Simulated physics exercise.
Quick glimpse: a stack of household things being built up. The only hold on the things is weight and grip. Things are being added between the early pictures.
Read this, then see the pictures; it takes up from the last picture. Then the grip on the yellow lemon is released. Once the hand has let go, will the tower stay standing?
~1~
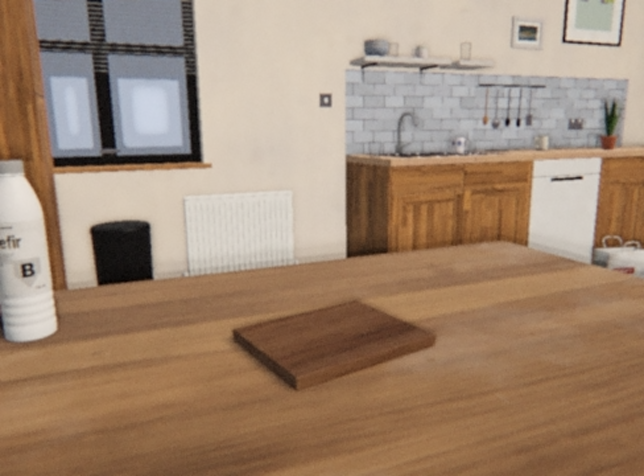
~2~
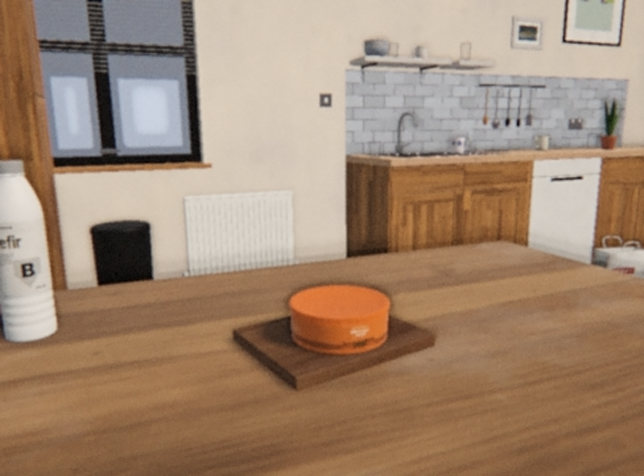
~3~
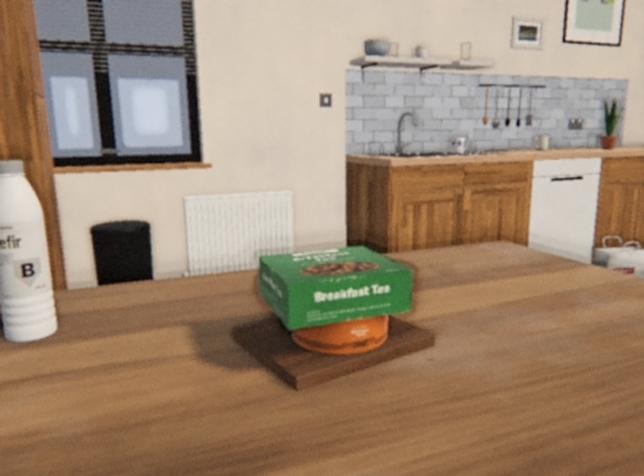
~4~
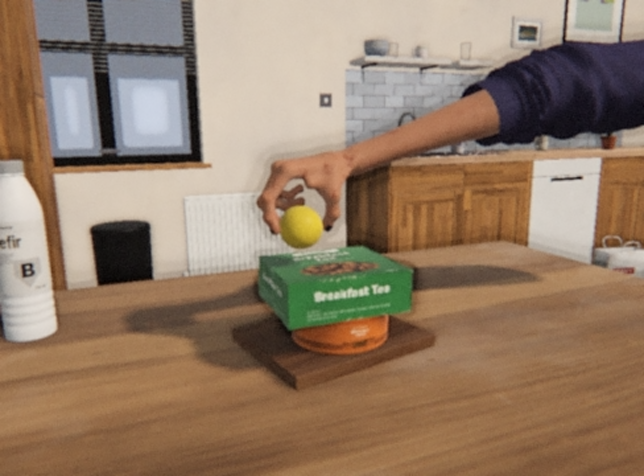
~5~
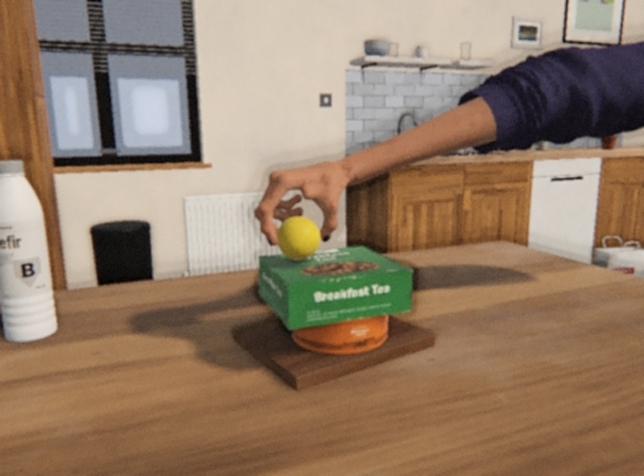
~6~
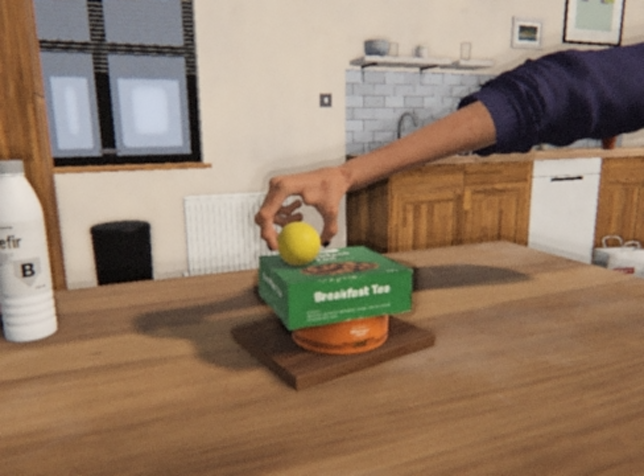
Stable.
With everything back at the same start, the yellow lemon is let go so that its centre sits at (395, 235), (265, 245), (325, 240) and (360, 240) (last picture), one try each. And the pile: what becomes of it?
Collapses; collapses; stays standing; stays standing.
Then, 0.60 s after the last picture, nothing has stirred.
Then, 1.50 s after the last picture, yellow lemon resting near (299, 244).
At rest, all 5 in place. Seen from the same camera at the end, yellow lemon near (299, 244). The pile keeps its balance.
